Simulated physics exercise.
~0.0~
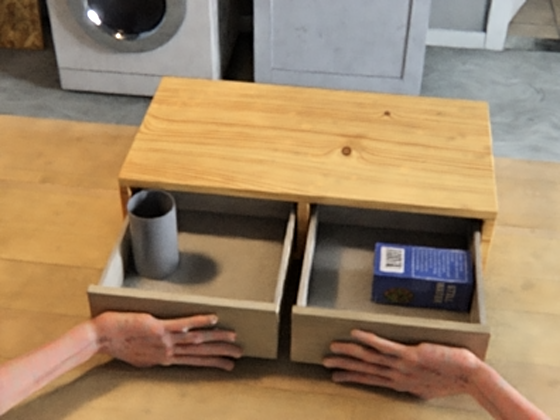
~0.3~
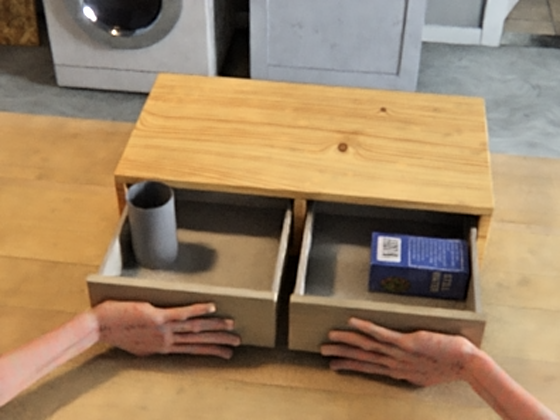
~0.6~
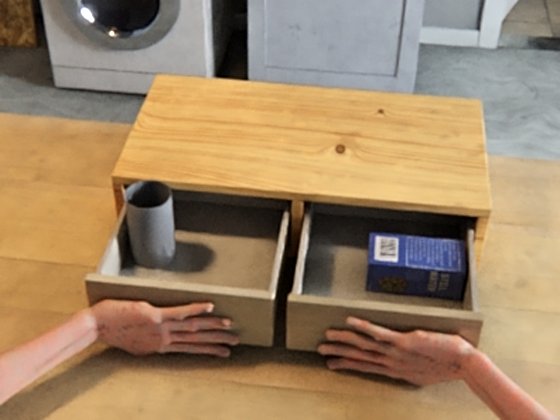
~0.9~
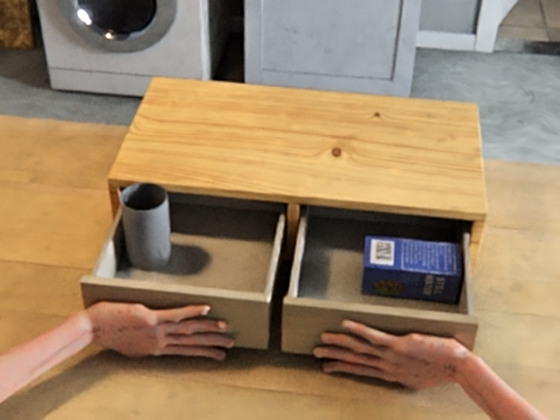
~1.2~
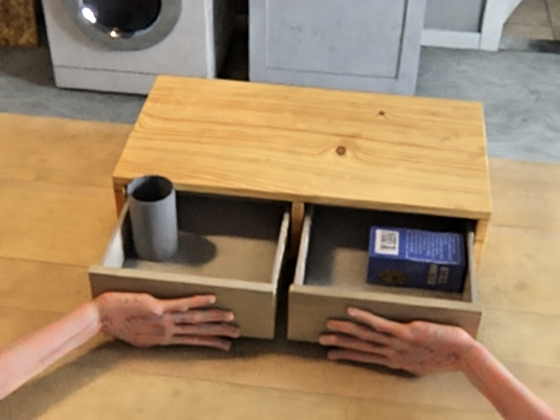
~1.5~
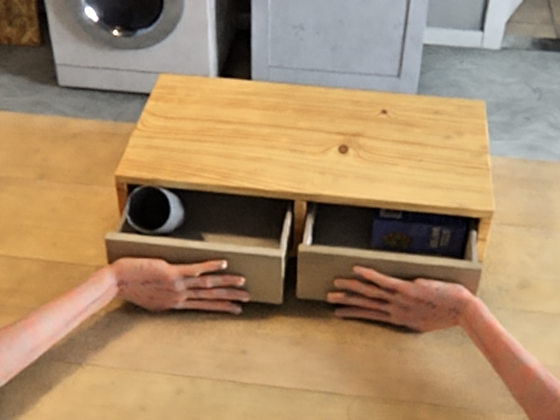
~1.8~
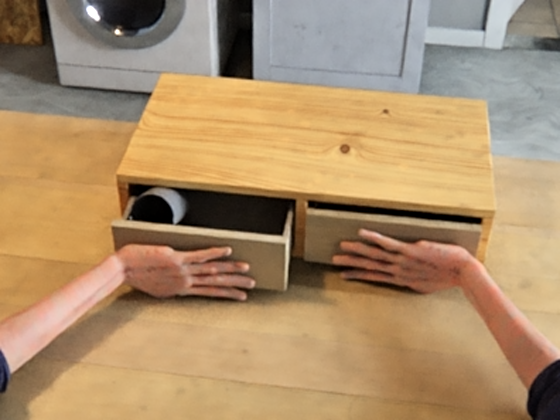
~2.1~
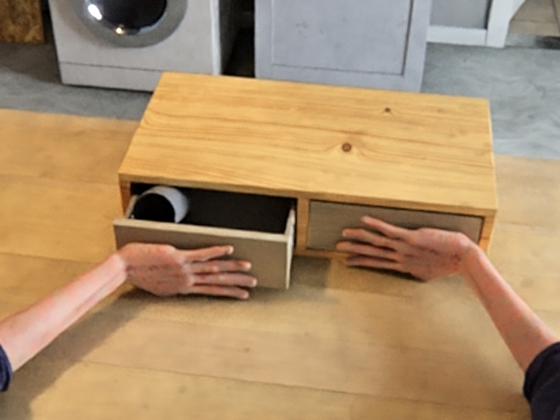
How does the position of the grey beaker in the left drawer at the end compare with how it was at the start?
At the start the grey beaker stands upright in the left drawer, but by the end it is lying on its side.
On a light wooden surface, seen from above and in front by a slightly swaying camera, a low pine chest stands with two drawers open side by side and a washing machine behind. A grey beaker stands upright in the left drawer, and a blue carton lies on its side in the right one. Two hands rest against the drawer fronts, then push both inward. About halfway in, the beaker leans, then ends up on its side. The right drawer slides shut, hiding the carton, while the left one jams and stays partly open.
